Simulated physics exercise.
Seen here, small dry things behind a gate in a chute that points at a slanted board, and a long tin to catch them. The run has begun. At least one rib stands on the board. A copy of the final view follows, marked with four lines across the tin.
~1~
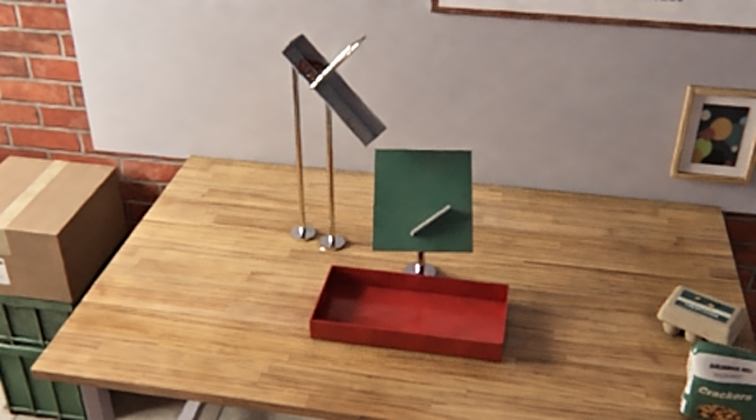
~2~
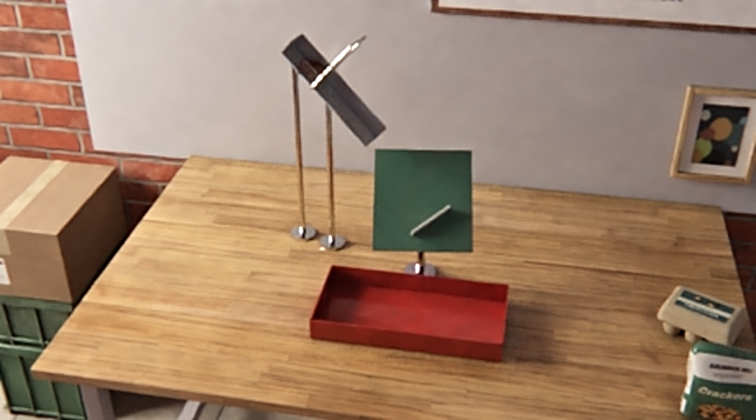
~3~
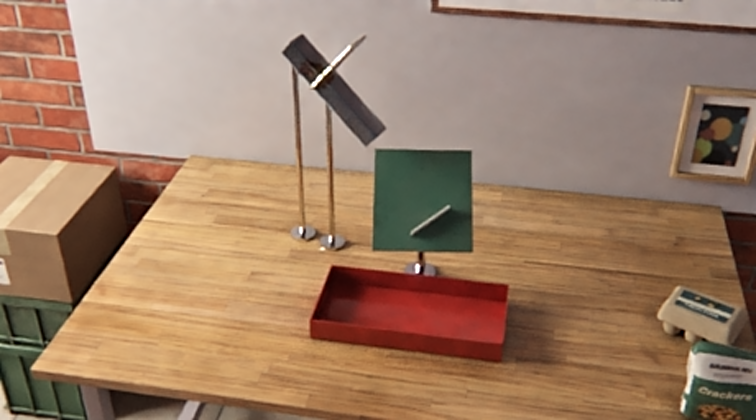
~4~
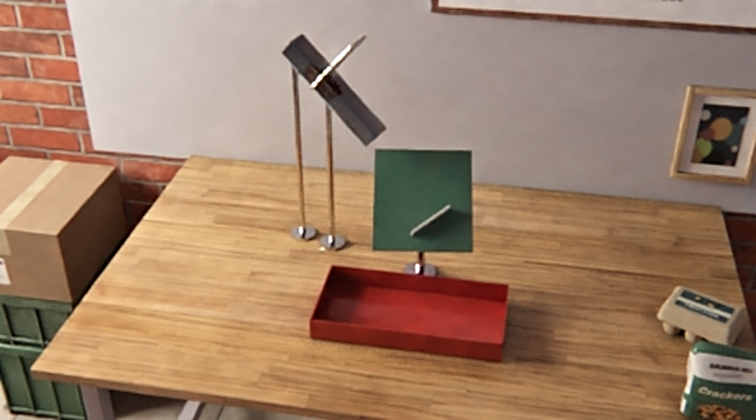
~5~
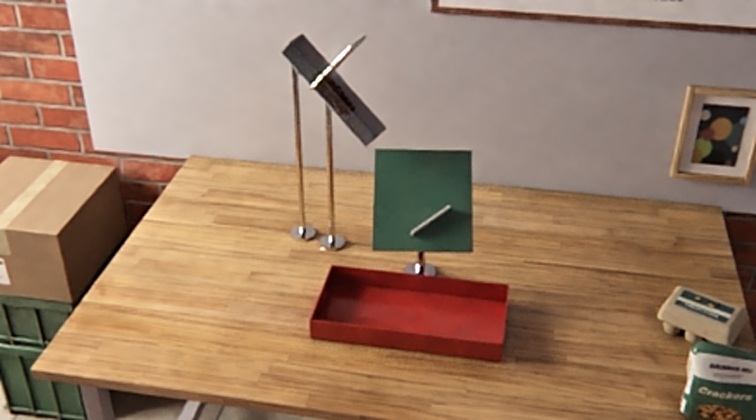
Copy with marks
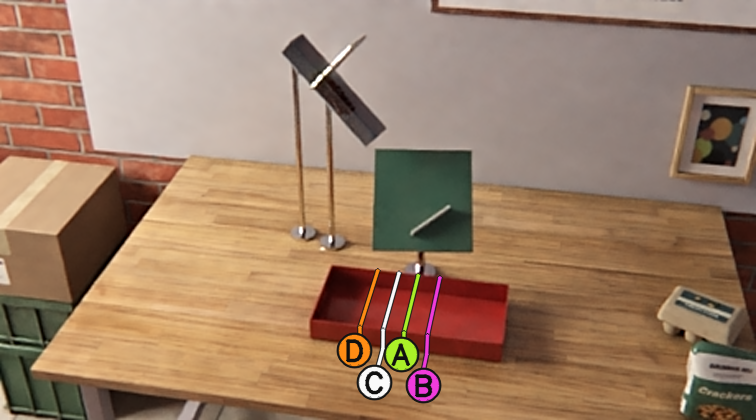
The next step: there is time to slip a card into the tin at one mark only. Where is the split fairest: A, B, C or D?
Choose C.
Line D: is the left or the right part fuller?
The right side.
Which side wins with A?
Left.
On the marked copy, line A crosses the front rim at (404, 331); line B crosses the front rim at (427, 334); line C crosses the front rim at (383, 329); line D crosses the front rim at (360, 326).
If A is chosen, of what is caught, nearly all on the left of the divider, a small part on the right.
If B is chosen, of what is caught, nearly all on the left of the divider, a small part on the right.
If C is chosen, of what is caught, about a third on the left of the divider, about two thirds on the right.
If D is chosen, of what is caught, a small part on the left of the divider, nearly all on the right.
